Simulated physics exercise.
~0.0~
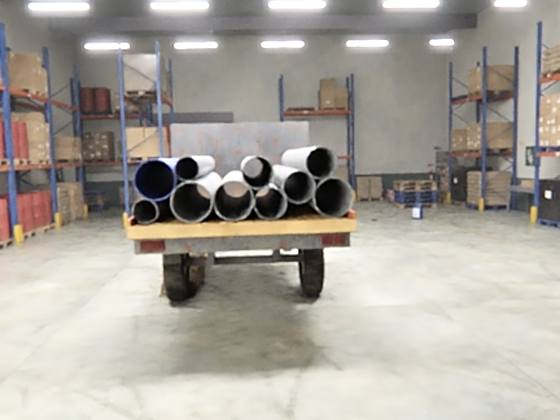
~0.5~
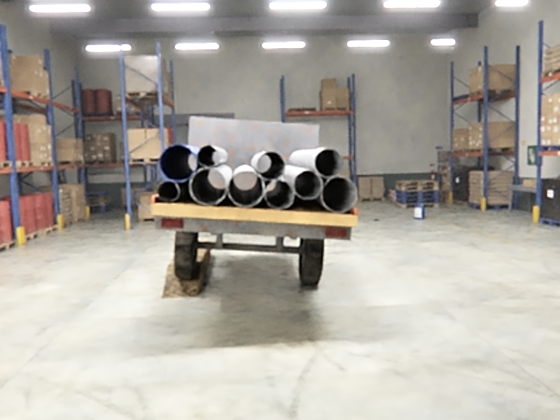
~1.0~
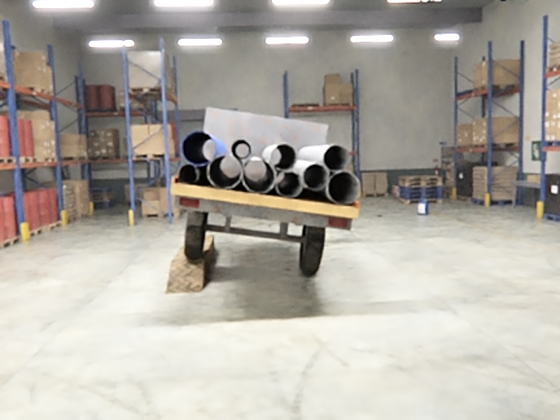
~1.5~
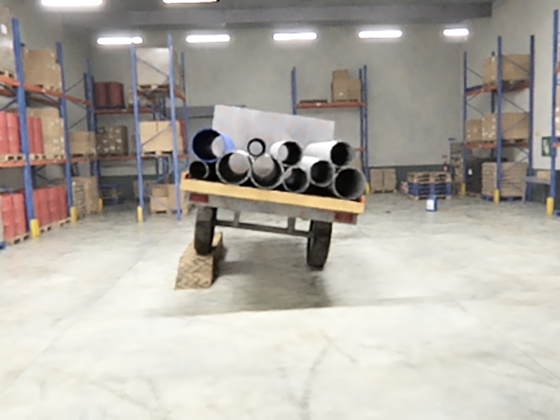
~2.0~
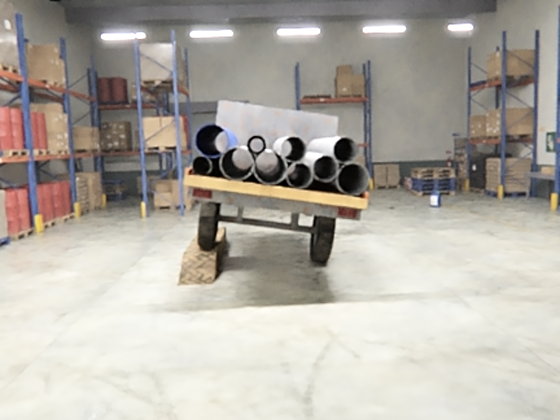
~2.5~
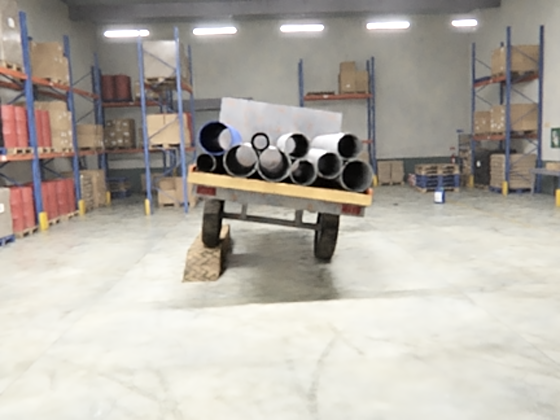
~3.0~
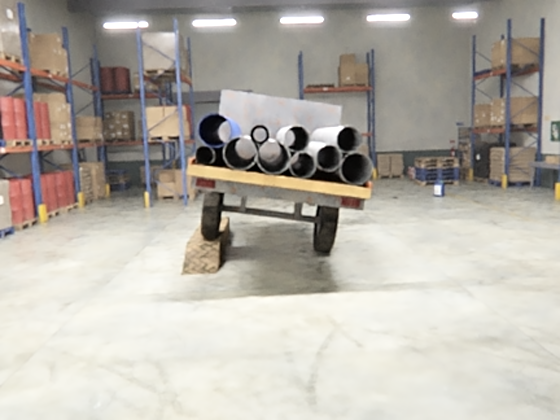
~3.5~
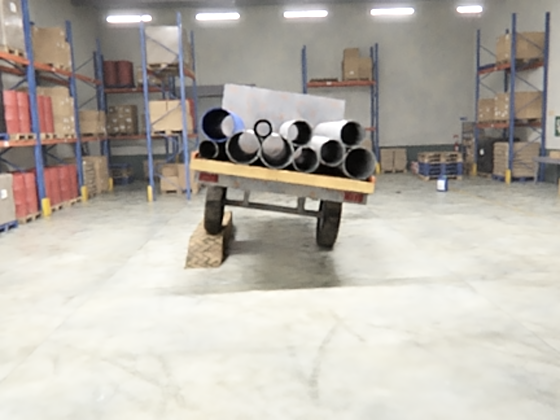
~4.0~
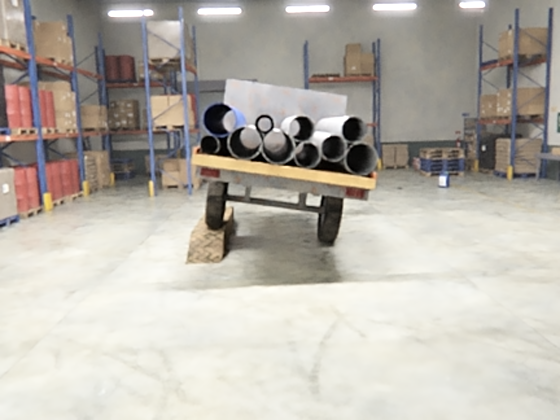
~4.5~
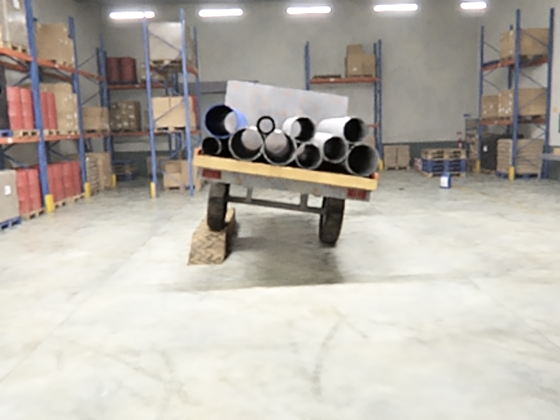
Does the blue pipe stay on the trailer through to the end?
Yes, the blue pipe is still on the deck at the end, resting on other pipes at the left of the stack while the trailer leans to the right.
